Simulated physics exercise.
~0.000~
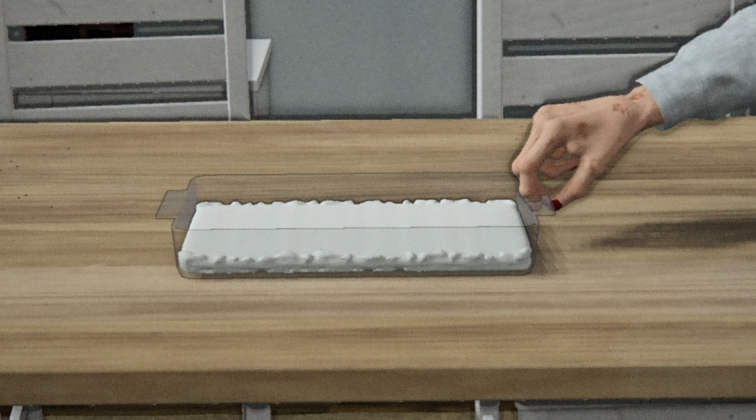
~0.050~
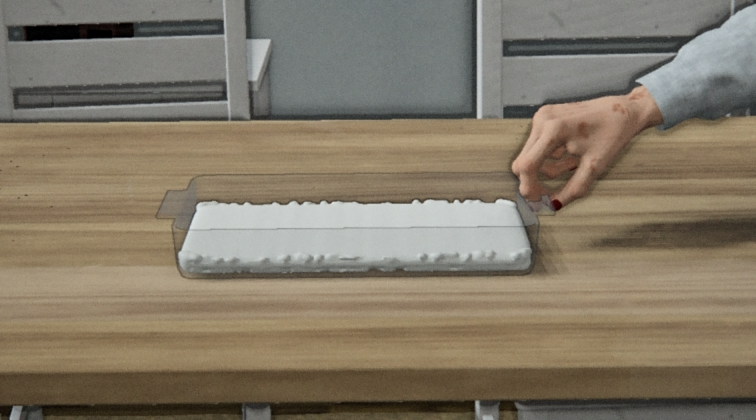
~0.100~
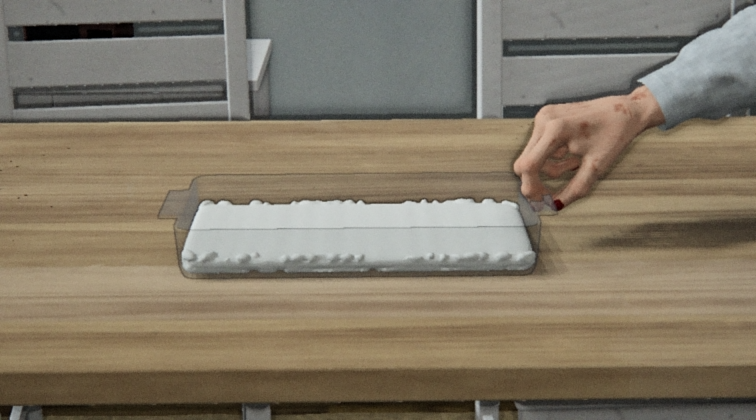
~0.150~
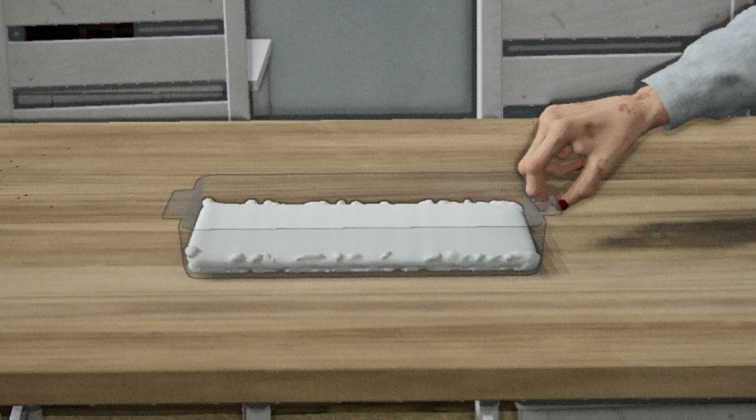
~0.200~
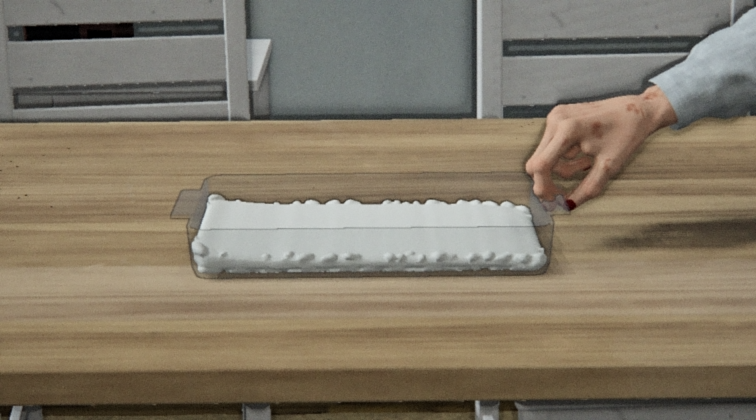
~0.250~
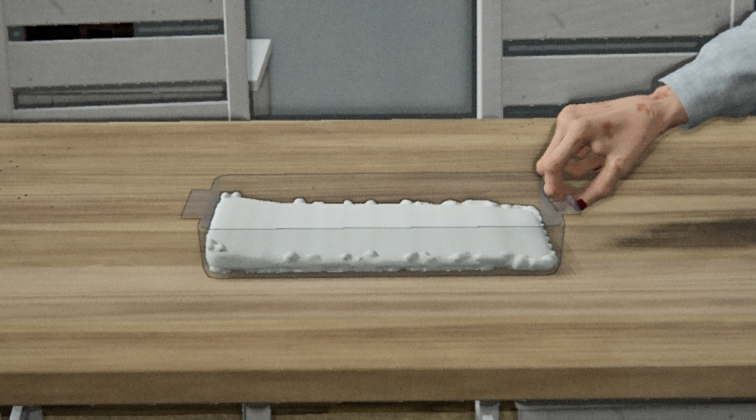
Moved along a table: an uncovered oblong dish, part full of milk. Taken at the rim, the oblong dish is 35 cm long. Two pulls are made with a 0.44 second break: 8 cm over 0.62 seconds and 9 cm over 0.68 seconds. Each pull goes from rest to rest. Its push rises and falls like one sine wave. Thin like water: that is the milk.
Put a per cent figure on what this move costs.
The move costs about 5 per cent.
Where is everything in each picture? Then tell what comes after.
In the first frame, it has moved 0.0 cm; in the oblong dish the surface runs from (189, 227) to (524, 224), rim (529, 200); the milk stands 29 mm below the rim.
In the second frame, it has moved 0.0 cm; in the oblong dish the surface runs from (189, 227) to (524, 224).
In the third frame, it has moved 0.2 cm; in the oblong dish the surface runs from (190, 226) to (526, 225).
In the fourth frame, it has moved 0.7 cm; in the oblong dish the surface runs from (194, 223) to (530, 227).
In the fifth frame, it has moved 1.4 cm; in the oblong dish the surface runs from (202, 219) to (532, 229).
In the sixth frame, it has moved 2.5 cm; in the oblong dish the surface runs from (211, 216) to (532, 229).
After 0.69 s it has gone 8 cm; 0 per cent is out over the left end and 0 over the right.
After 1.14 s it has gone 8 cm; 0 per cent is out over the left end and 1 over the right.
After 1.59 s it has gone 16 cm; 2 per cent is out over the left end and 1 over the right.
After 2.03 s it has gone 17 cm; 2 per cent is out over the left end and 3 over the right.
In the end 5 per cent is out in all, 2 of it over the left end.
